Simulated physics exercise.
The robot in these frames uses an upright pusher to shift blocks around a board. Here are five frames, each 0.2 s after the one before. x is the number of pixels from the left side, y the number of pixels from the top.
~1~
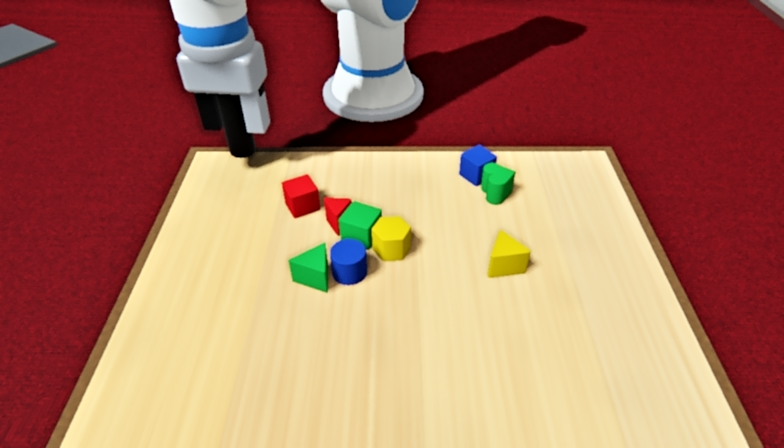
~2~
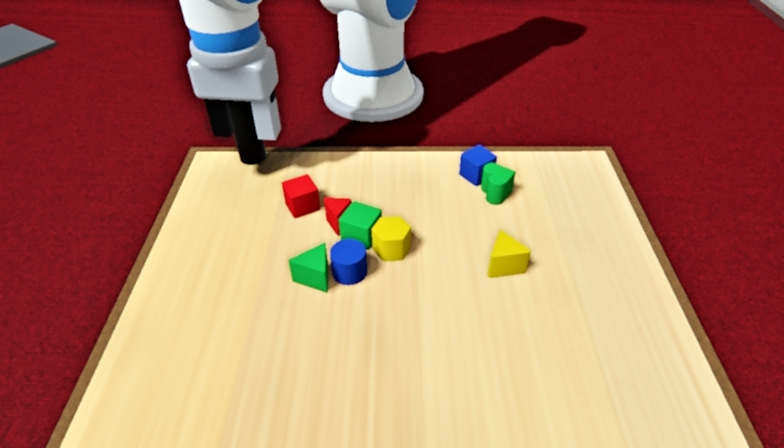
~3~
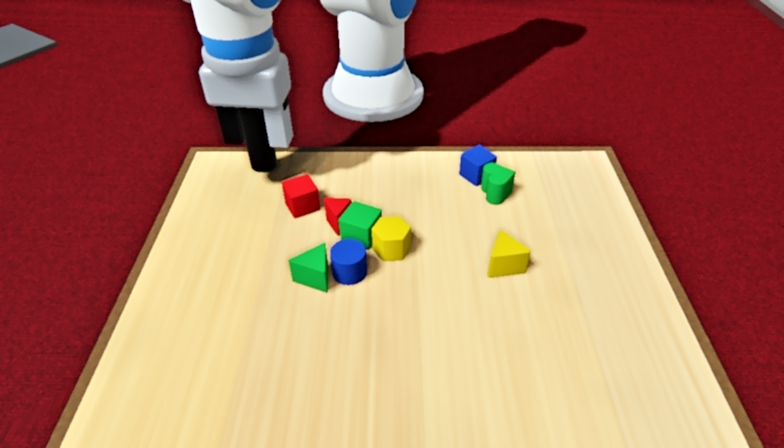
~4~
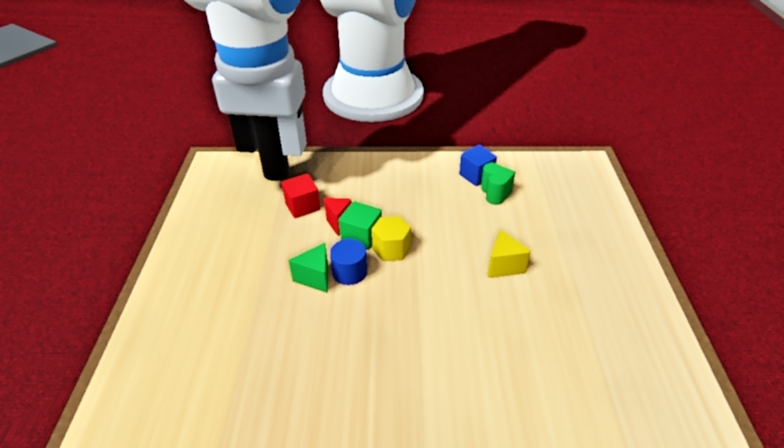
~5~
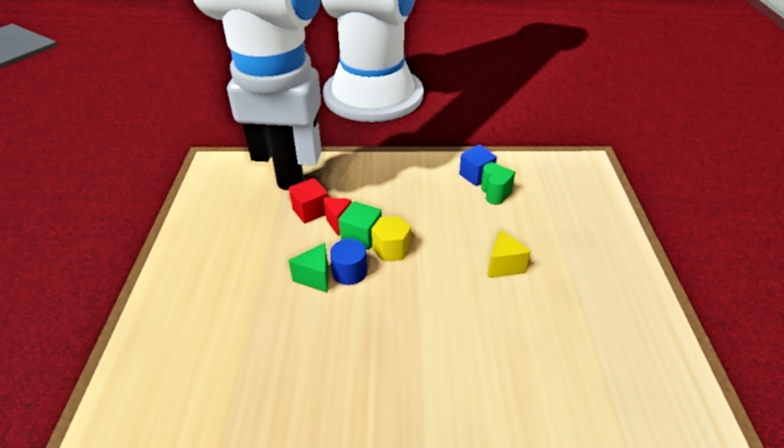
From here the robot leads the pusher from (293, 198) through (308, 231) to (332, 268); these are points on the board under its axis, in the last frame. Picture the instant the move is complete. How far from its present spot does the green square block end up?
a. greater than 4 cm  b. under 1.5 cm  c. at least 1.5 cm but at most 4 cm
Option c.
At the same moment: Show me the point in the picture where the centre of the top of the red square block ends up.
When the path ends, it will be at (338, 207).
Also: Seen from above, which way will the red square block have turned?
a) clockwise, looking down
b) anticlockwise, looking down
I'll go with b - anticlockwise, looking down.
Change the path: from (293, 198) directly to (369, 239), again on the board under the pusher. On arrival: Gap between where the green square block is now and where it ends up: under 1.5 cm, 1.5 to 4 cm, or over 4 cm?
Over 4 cm.
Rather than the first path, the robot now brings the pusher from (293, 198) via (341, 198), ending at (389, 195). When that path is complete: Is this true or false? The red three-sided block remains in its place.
That is false.
The first path, step by step. One third of the way, pusher at (300, 205); red square block at (329, 203), turned 65° anticlockwise; red three-sided block at (357, 206); green square block at (376, 218).
Two thirds of the way, pusher at (313, 228); red square block at (338, 207), turned 85° anticlockwise; red three-sided block at (365, 203), turned 15° clockwise; green square block at (379, 218), turned 15° clockwise.
At the end, pusher at (330, 252); red square block at (338, 207), turned 85° anticlockwise; green three-sided block at (313, 266), turned 45° clockwise; red three-sided block at (365, 203), turned 15° clockwise; blue cylinder at (359, 259); green square block at (379, 218), turned 15° clockwise.
